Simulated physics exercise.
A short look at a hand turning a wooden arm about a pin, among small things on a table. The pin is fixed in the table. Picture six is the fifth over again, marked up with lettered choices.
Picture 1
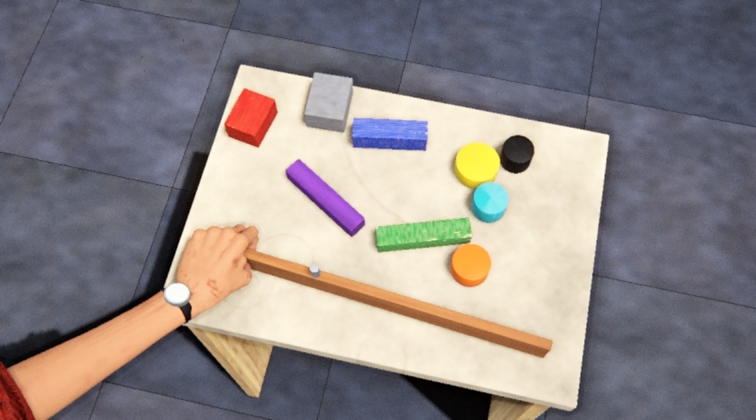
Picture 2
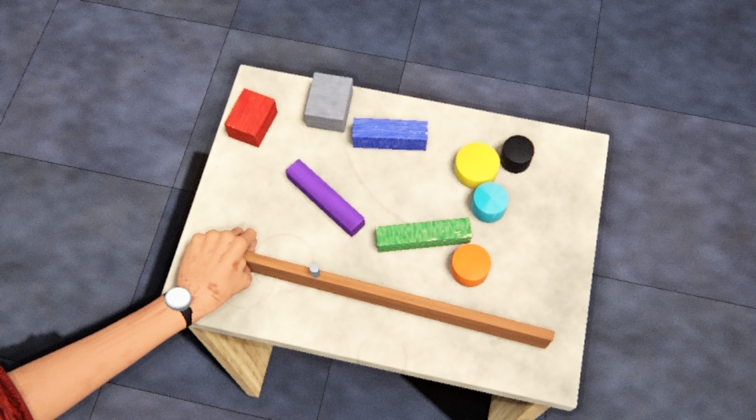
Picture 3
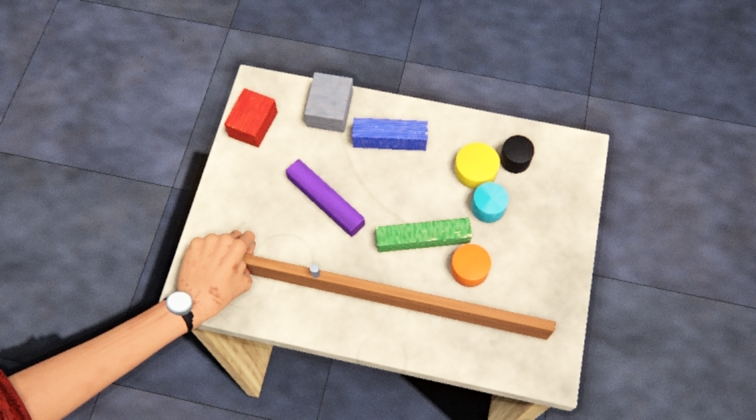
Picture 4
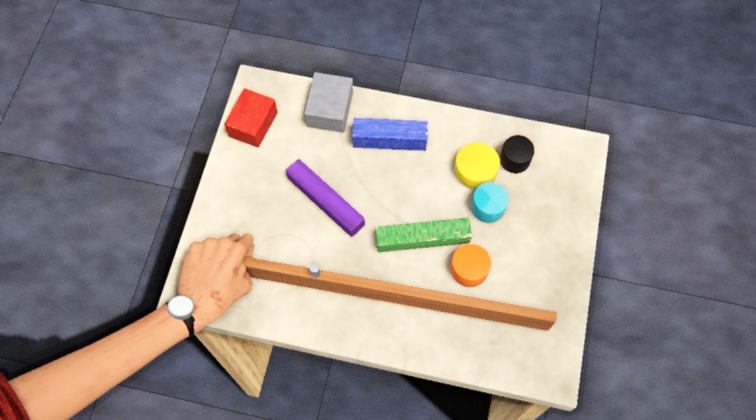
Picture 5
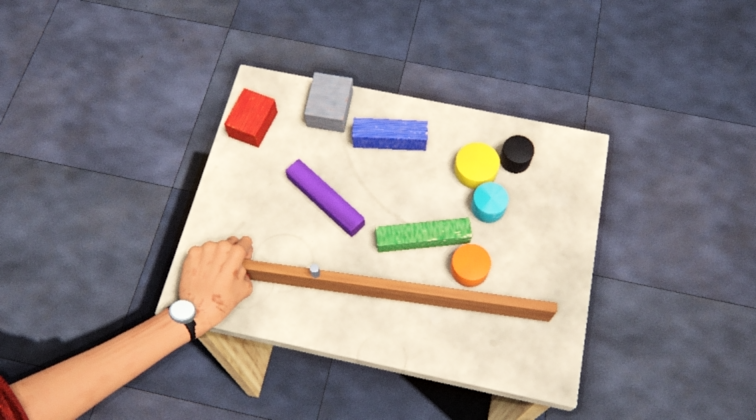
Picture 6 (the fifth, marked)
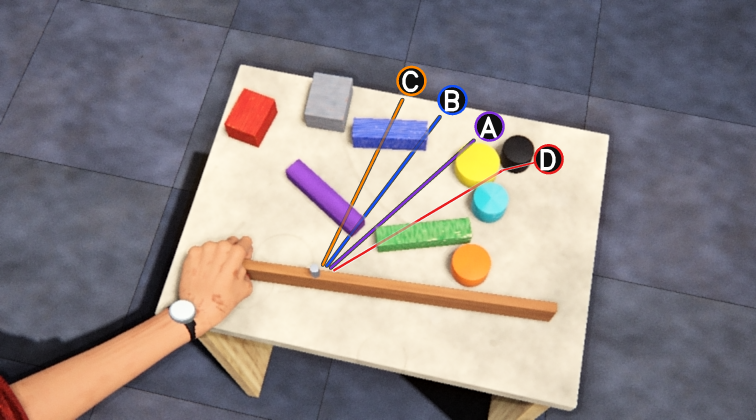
A hand turning a wooden arm slightly about a pin, its right end swinging upward near an orange disc on a table.
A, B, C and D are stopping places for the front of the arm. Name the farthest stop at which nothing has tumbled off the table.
The farthest safe stop is A.
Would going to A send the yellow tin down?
No.
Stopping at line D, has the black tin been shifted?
No.
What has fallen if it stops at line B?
It is the yellow tin.
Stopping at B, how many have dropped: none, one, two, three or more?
By then, one.
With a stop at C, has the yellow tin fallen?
By then, yes.
On the marked copy, A at (405, 202); B at (385, 188); C at (364, 178); D at (421, 219).
Taking A. A third of the way, arm (438, 251); orange tin (465, 230); green bar (420, 224).
Two thirds of the way, arm (422, 214); yellow tin (465, 138); turquoise tin (473, 171).
When it is over, arm (405, 195); yellow tin (453, 112); turquoise tin (443, 142); nothing has fallen.
As for the rest, B drops the yellow tin; C drops the yellow tin and turquoise tin; D is safe but short.
